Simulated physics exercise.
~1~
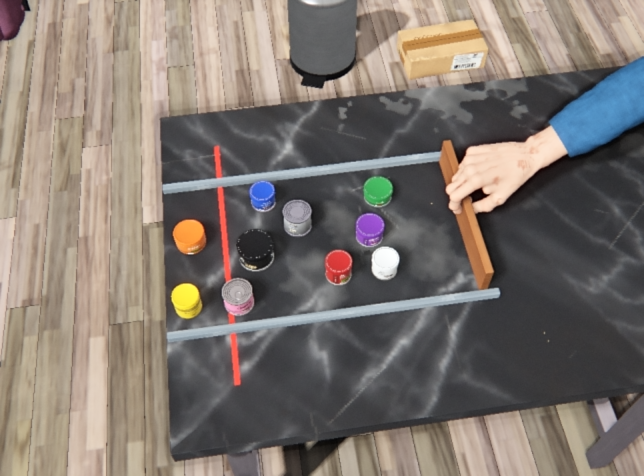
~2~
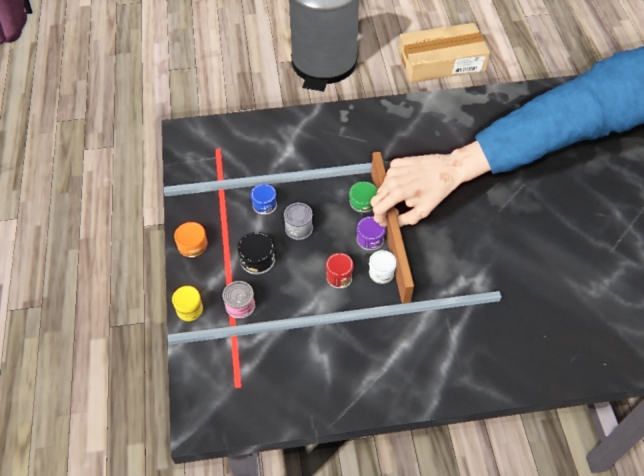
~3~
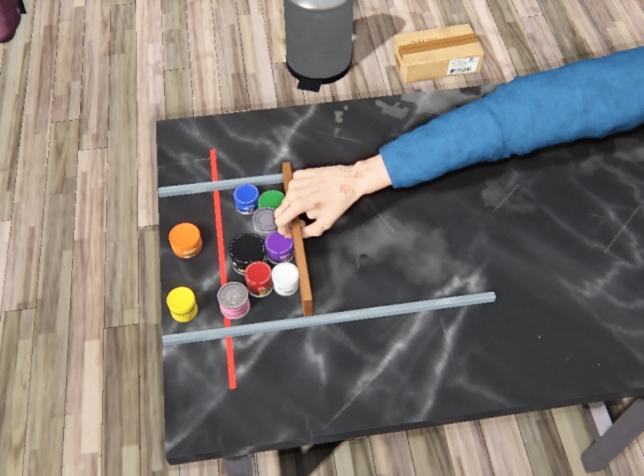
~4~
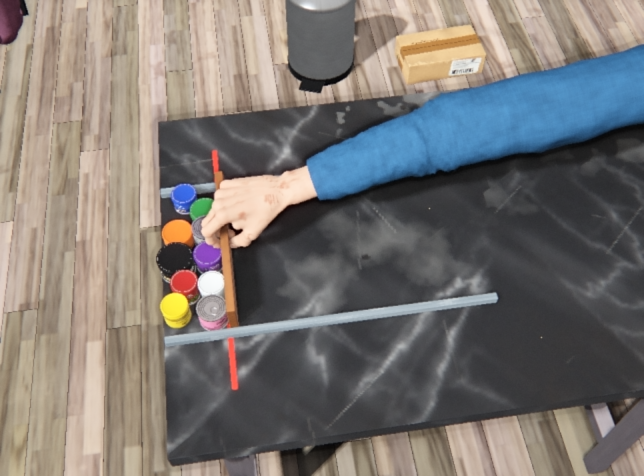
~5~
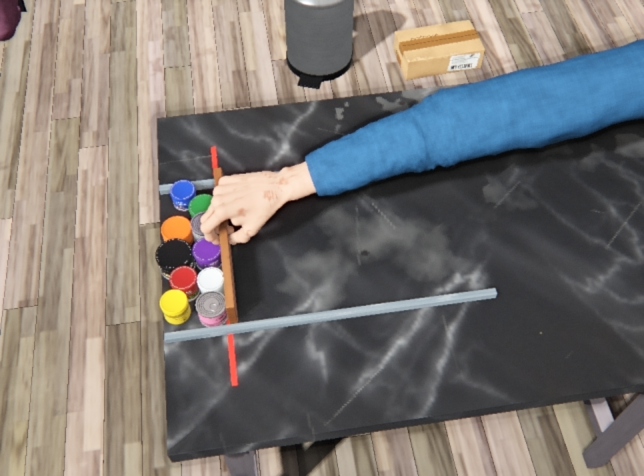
In this clip, a hand slides a wooden board leftward between two rails on a dark marbled table, gathering scattered colourful tins and pushing them past a red tape line, until the board stops at the tape with the tins packed together near the table's edge, none falling.
